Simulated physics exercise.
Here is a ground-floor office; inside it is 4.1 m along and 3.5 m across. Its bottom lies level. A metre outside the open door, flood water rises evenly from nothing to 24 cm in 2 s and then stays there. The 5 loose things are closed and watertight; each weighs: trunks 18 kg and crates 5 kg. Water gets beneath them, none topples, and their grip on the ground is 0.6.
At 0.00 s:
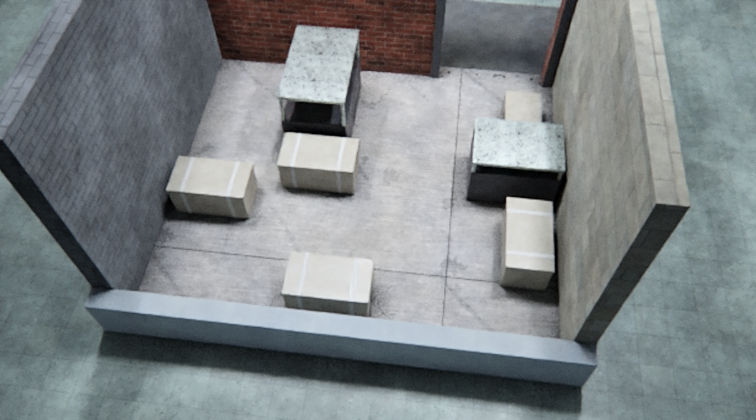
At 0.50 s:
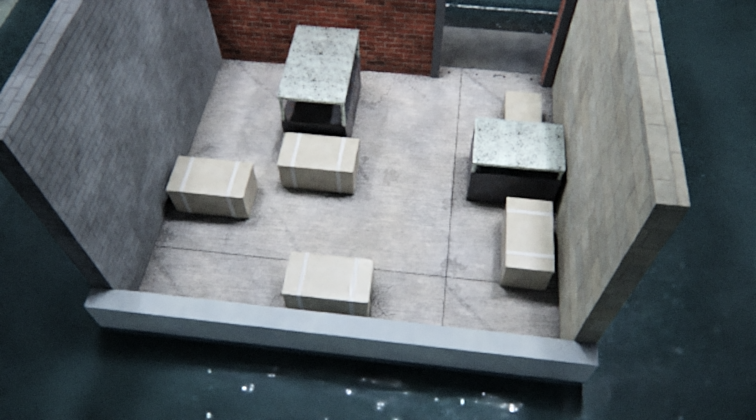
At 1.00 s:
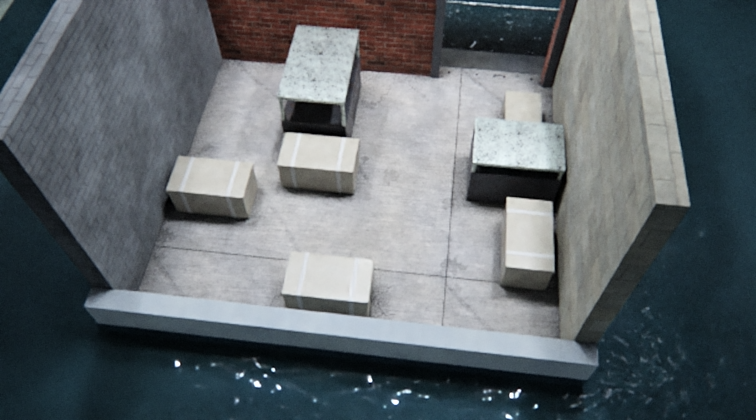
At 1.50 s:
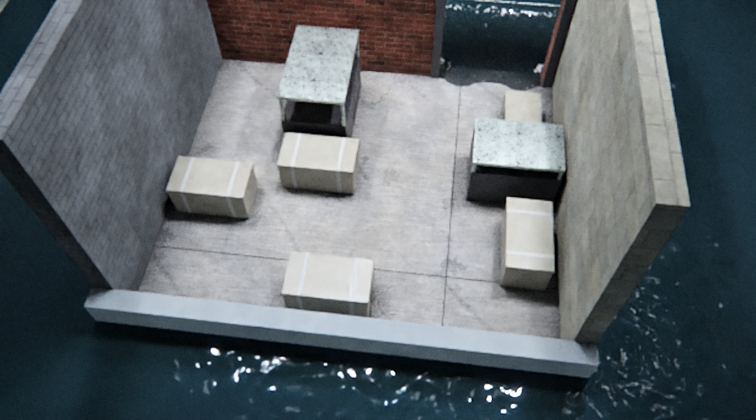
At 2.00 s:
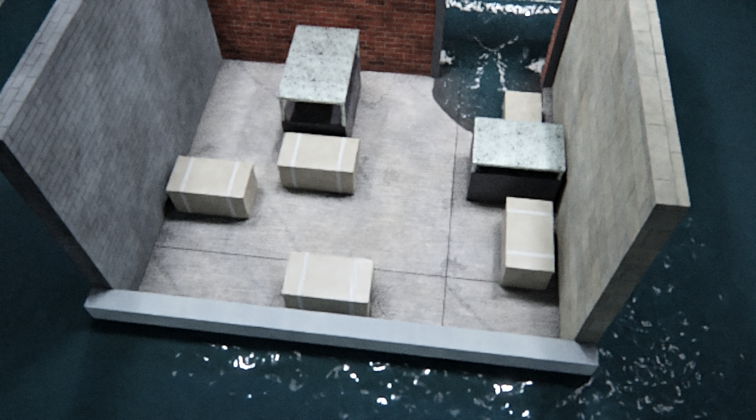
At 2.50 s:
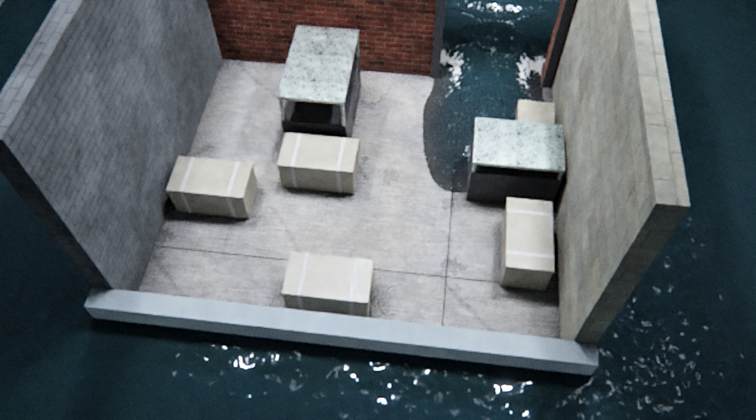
Roofless walled room with pale crates and stone-topped blocks, dark water surrounding it, then spreading in through the back doorway.
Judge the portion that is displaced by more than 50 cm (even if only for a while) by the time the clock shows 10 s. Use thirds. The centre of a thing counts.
Share: Two thirds or above.
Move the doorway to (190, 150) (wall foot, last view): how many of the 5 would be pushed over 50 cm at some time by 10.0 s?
In that case 5 of them.
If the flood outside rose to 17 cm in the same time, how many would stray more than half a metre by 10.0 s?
In that case 3 of them.
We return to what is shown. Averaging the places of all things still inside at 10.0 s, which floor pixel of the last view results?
Near (300, 206).
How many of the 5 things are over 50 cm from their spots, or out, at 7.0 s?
2 of them.
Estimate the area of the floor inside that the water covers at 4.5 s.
Some 9.0 m2.
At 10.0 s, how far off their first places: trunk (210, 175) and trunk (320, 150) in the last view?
In that order: 200 cm, 80 cm.
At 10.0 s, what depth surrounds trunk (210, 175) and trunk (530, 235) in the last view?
About 16 and 8 cm.
After 3.5 s 0 of 5 are over 50 cm from their spots; 1 afloat.
After 4.5 s 1 of 5 are over 50 cm from their spots; 1 afloat.
After 7.0 s 2 of 5 are over 50 cm from their spots; 4 afloat.
After 10.0 s 5 of 5 are over 50 cm from their spots, and 5 have been at some point; 5 afloat.
